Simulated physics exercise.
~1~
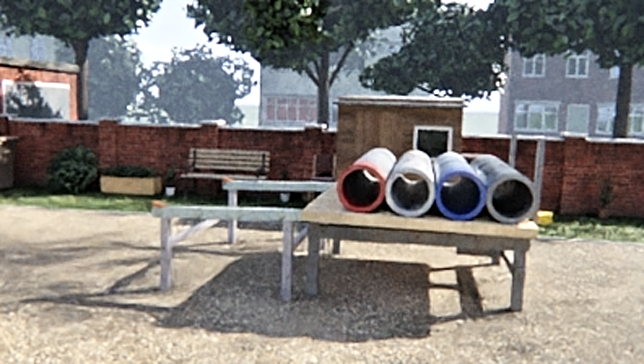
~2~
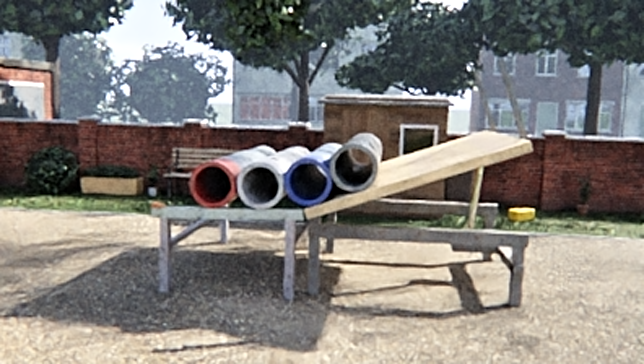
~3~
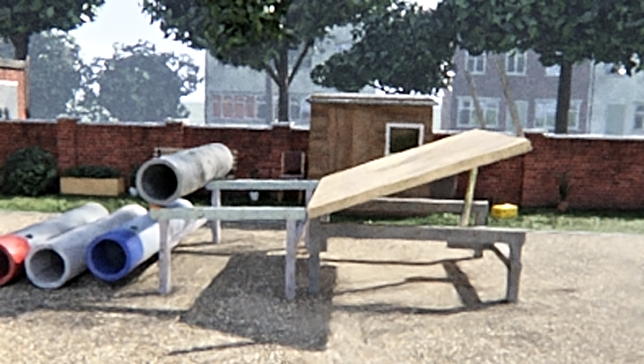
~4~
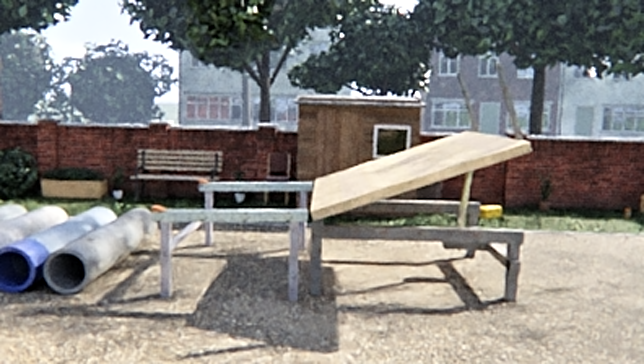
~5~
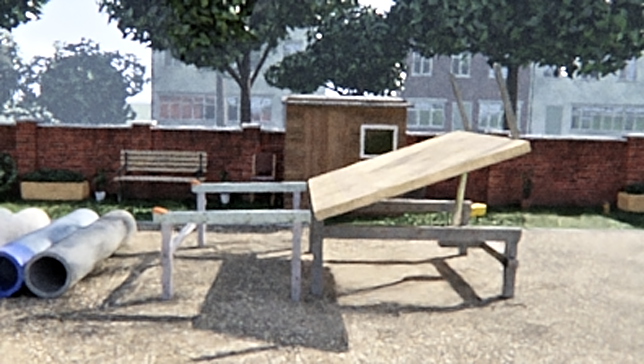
In a gravel yard beside a red brick wall, four concrete pipes, one with a red end and one with a blue end, rest side by side on a wooden deck next to a low rack. The deck tilts up on its right side, and the pipes roll left onto the rack. The red pipe leads, and it, a grey one and the blue one drop off the far end to the ground. The last grey pipe follows them over. Finally the pipes lie on the gravel at the left, while the rack stands empty and the deck stays tilted.
